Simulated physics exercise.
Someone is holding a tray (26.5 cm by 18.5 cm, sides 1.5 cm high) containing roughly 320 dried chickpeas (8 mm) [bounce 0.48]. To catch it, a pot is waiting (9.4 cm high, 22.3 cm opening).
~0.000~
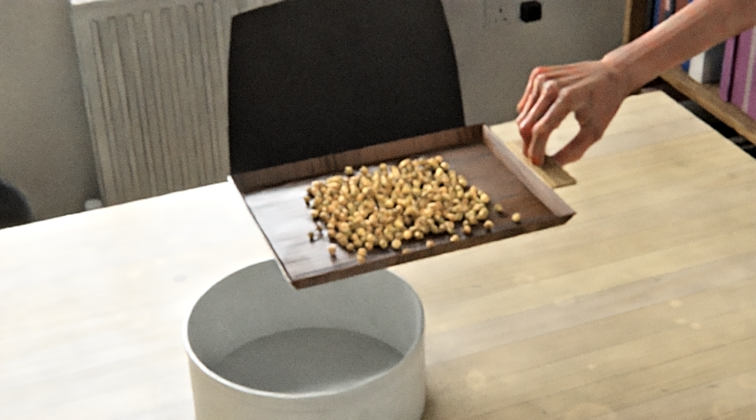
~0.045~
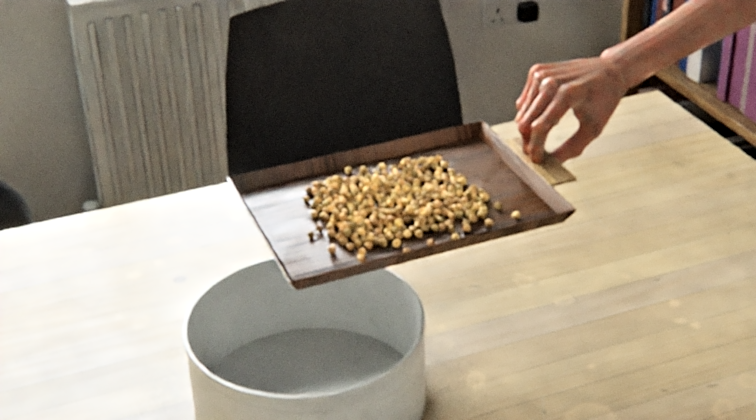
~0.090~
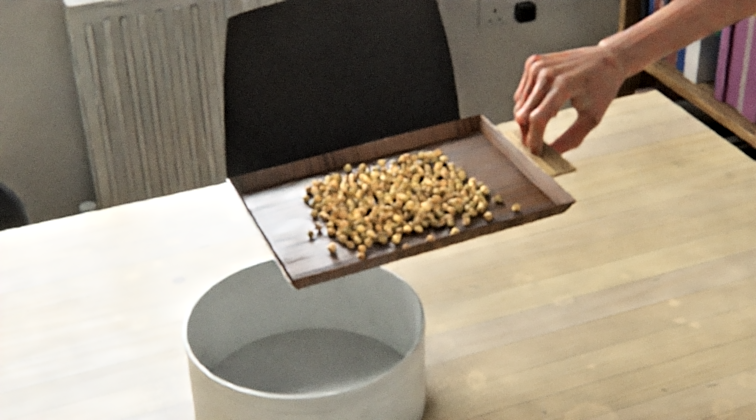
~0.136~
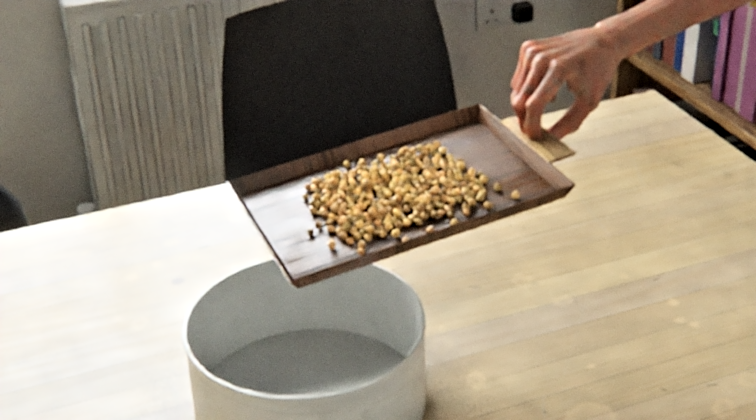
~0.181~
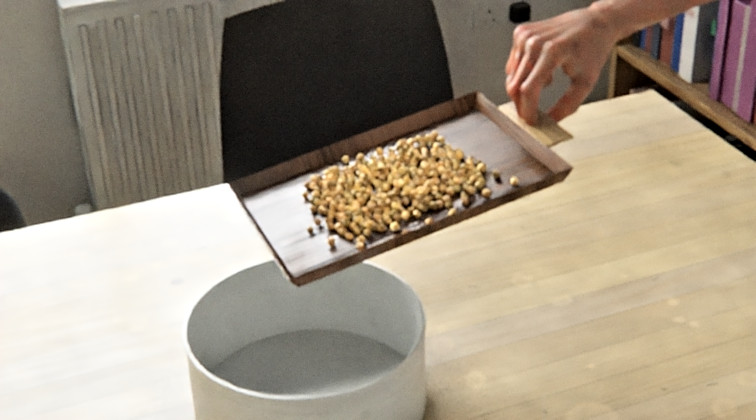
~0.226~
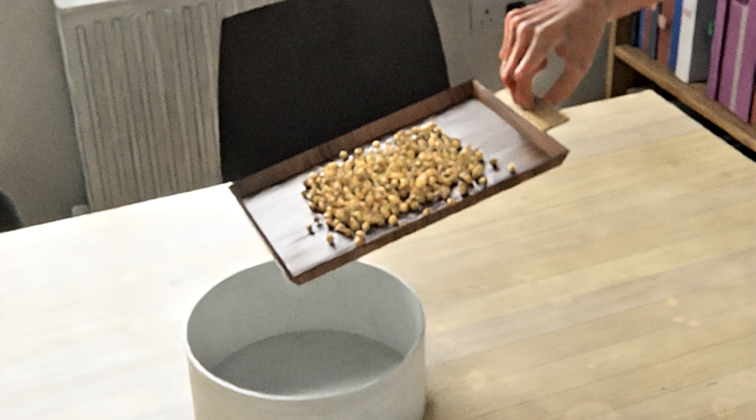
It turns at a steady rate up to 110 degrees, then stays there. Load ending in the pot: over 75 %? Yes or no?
No.
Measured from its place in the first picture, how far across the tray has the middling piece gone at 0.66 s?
12 cm.
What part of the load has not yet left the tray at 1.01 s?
My estimate would be around 25 in a hundred.
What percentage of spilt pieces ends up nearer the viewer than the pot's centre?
About 0 per cent.
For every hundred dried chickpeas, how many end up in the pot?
About 40 percent.
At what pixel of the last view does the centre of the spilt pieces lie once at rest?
Roughly at pixel (200, 328).
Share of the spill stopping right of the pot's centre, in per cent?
I'd estimate some 10 per cent.
Then, at 0.66 s, tilt 48 degrees; tray 90 %, in the air 10 %; middle of all pieces on or above the table near (269, 201).
Then, at 1.01 s, tilt 75 degrees; pot 25 %, outside 40 %, tray 25 %, in the air 10 %; middle of all pieces on or above the table near (223, 298).
After 1.34 s, tilt 101 degrees; pot 40 %, outside 60 %; middle of all pieces on or above the table near (214, 344).
After 1.66 s, tilt 110 degrees; pot 40 %, outside 60 %; middle of all pieces on or above the table near (216, 346).
At rest (1.9 s), pot 40 %, outside 60 %.
